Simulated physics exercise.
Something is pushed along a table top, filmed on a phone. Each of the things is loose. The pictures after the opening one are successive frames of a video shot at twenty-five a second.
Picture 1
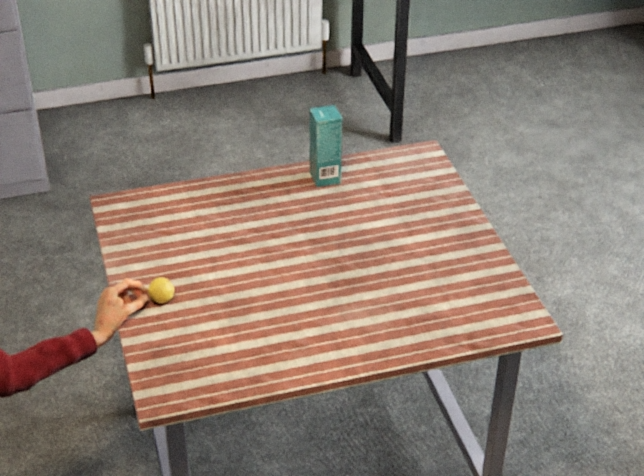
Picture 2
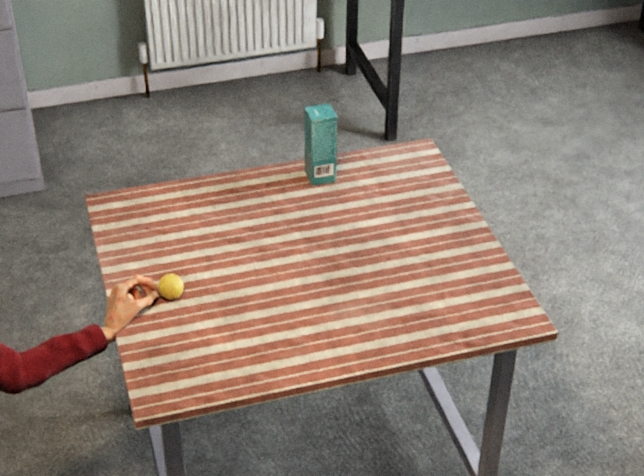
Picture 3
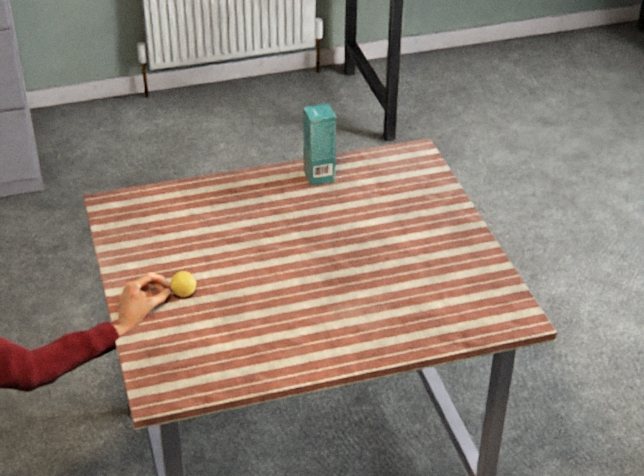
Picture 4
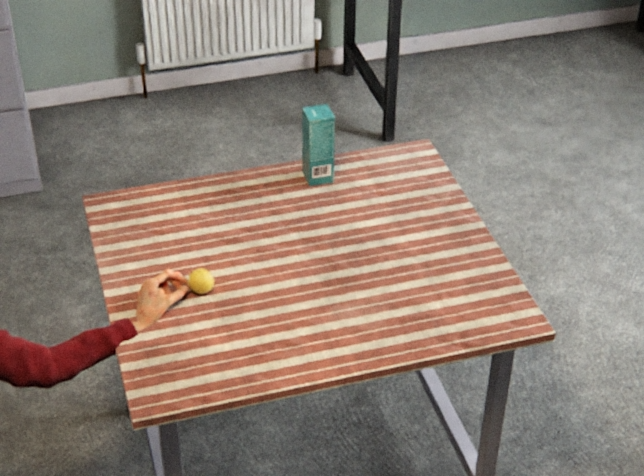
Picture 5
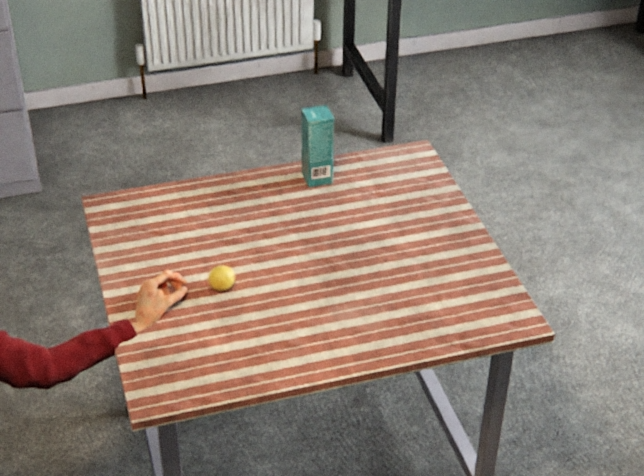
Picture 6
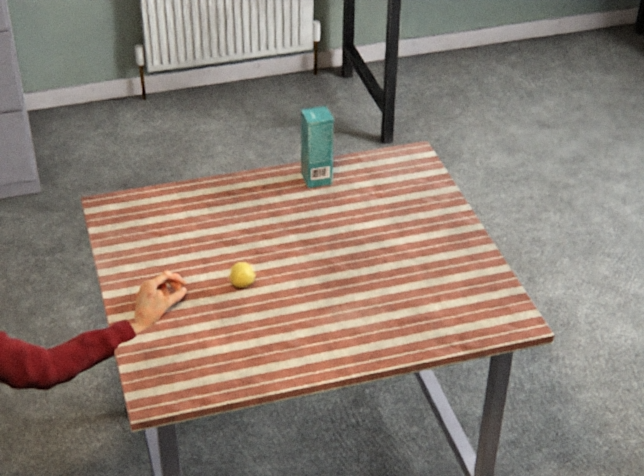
The footage shows a hand in a red sleeve pushing a yellow lemon rightward across a striped table top, with a teal box standing near the back; the hand then stays behind as the lemon rolls farther right.
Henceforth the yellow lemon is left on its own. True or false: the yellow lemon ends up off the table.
True.
Then, 0.30 s past the last view, yellow lemon displaced well along near (384, 249).
Then, 0.60 s past the last view, yellow lemon now off the table.
Then, 0.90 s past the last view, things are still on the move.
Finally, off the table, yellow lemon.
